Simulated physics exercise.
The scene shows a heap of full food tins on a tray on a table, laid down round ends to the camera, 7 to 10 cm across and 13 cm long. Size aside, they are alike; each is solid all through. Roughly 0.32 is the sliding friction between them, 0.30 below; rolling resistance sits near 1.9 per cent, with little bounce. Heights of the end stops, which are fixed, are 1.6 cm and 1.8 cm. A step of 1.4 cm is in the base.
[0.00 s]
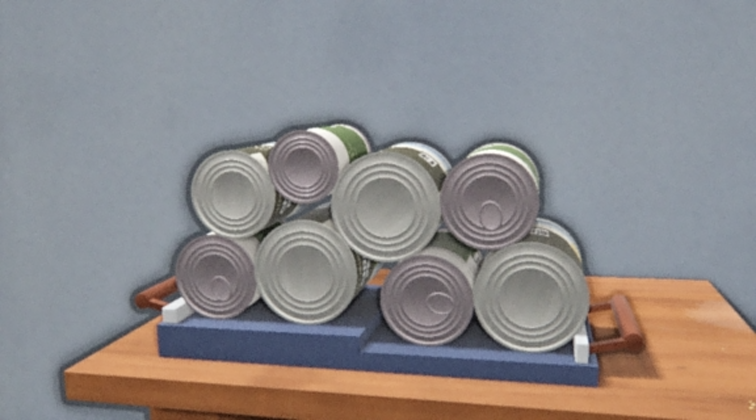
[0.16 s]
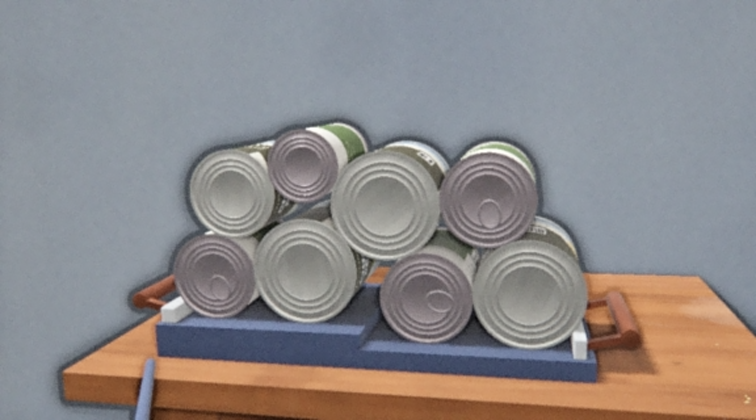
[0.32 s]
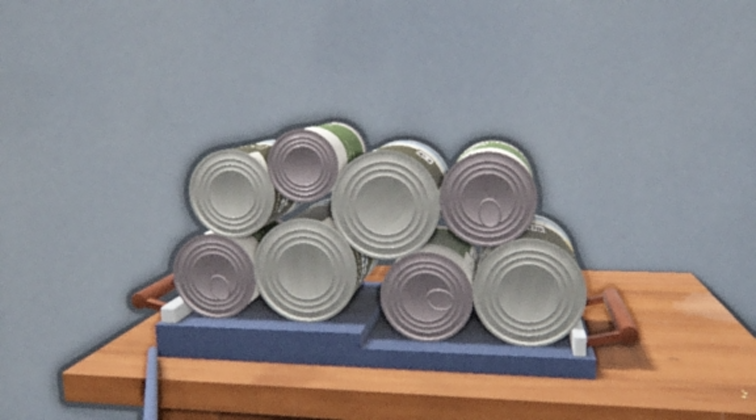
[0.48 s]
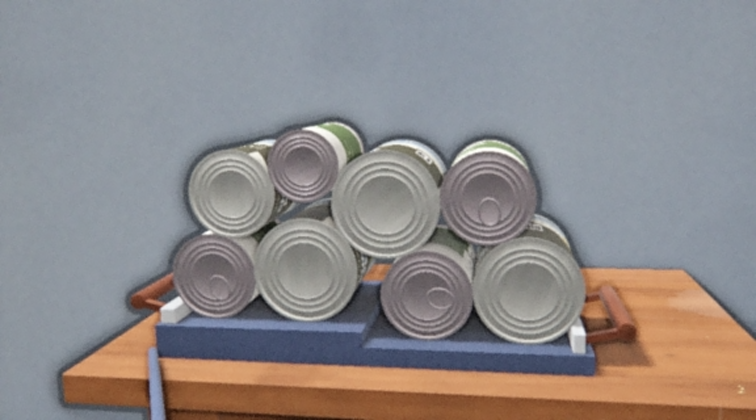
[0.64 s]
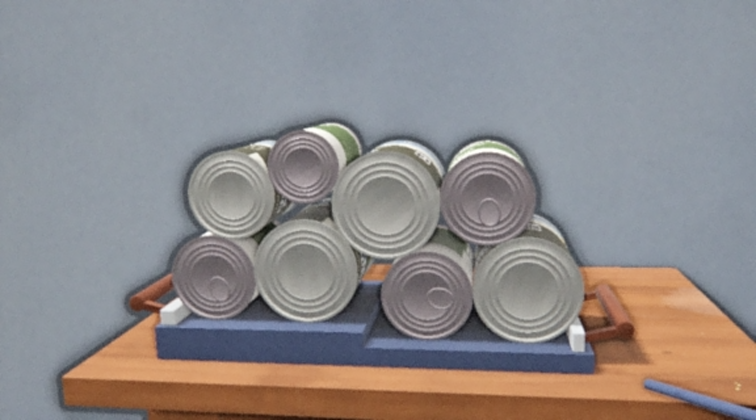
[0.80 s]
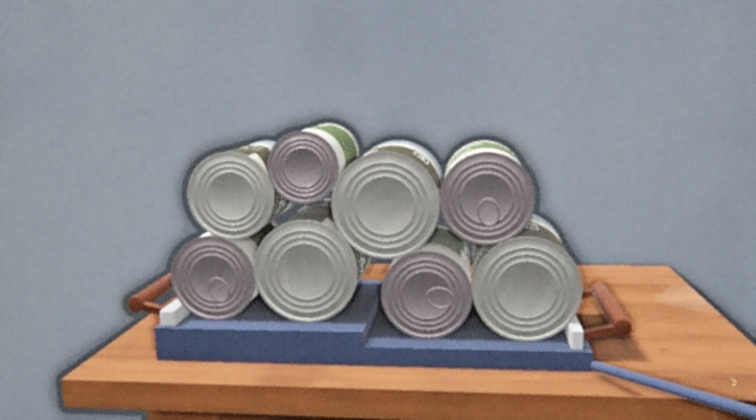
Eight silver-ended tins, some with green labels, lie stacked in two rows with round ends facing the viewer, seen from the front against a plain blue-grey wall. They rest on a stepped blue tray with white end stops and reddish-brown handles, on a wooden table. The tins stay still while a thin blue pointer appears at the lower left, then shows at the tray's right end.
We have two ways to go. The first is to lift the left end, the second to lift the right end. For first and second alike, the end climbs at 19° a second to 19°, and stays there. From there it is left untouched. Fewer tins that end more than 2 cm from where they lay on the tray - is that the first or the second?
That is the second one.
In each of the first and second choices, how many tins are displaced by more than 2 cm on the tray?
First 5, then 2.
First choice, 1.29 s in, left end up 19°; 5 now displaced over 2 cm; 1 over the right lip; the one last seen at (385, 206) 8 cm right and 0.8 cm up (moves measured on the tray).
First choice, at rest by 2.3 s, 5 moved over 2 cm; 2 over the right lip; the one last seen at (385, 206) fallen off to the right; top of the pile 17 cm high, from 20 cm.
Second choice, 0.99 s in, right end up 18°; 2 now displaced over 2 cm; 1 over the left lip; the one last seen at (230, 196) 9 cm left and 3.2 cm down.
Second choice, at rest by 1.5 s, 2 moved over 2 cm; 2 over the left lip; the one last seen at (230, 196) fallen off to the left; top of the pile 18 cm high, from 20 cm.
